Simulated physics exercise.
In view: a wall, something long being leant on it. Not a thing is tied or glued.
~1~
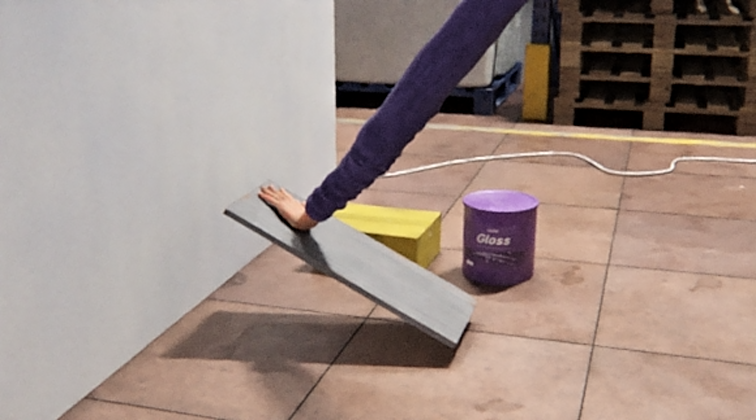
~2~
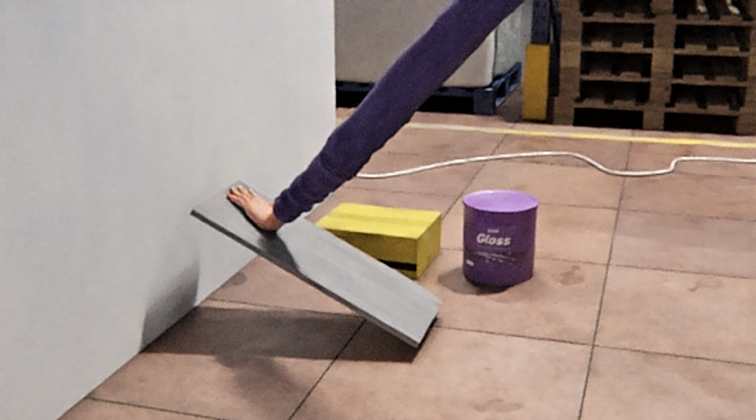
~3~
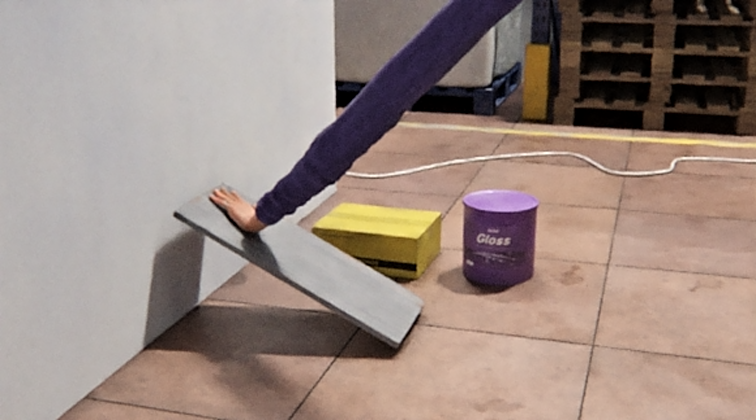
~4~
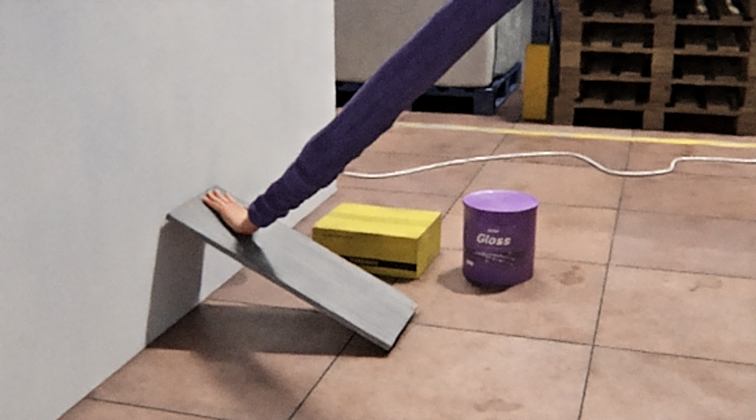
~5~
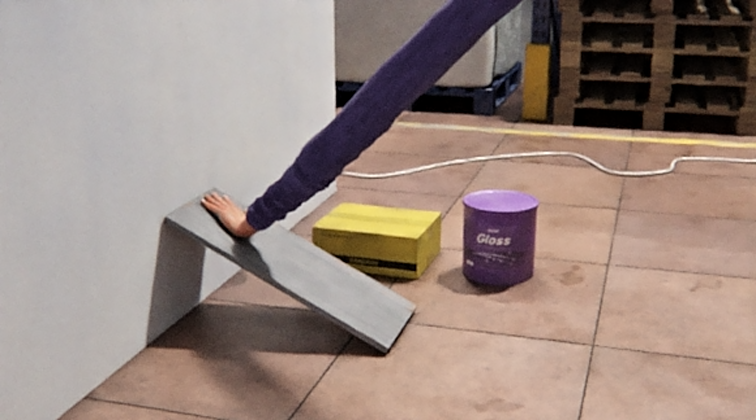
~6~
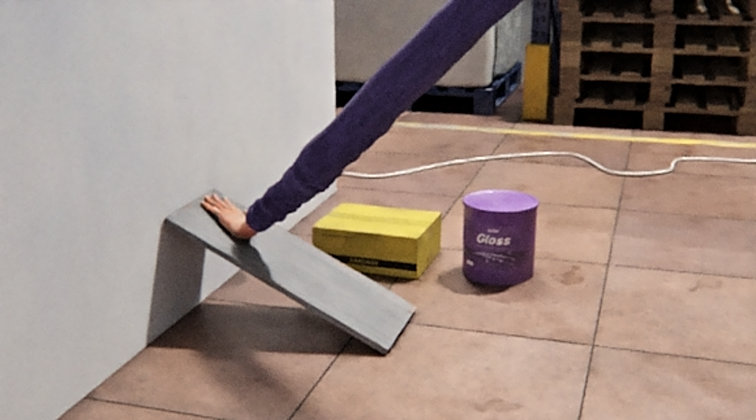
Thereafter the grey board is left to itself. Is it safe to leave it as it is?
No.
Then, 0.40 s after the last picture, grey board 23° lower than it was left near (306, 313).
Then, 0.50 s after the last picture, grey board 28° lower than it was left near (307, 310).
Then, 1.90 s after the last picture, grey board 26° lower than it was left near (307, 318).
At rest, moved from the start, grey board; the other 2 in place. Seen from the same camera at the end, grey board near (307, 318). The board slips out.
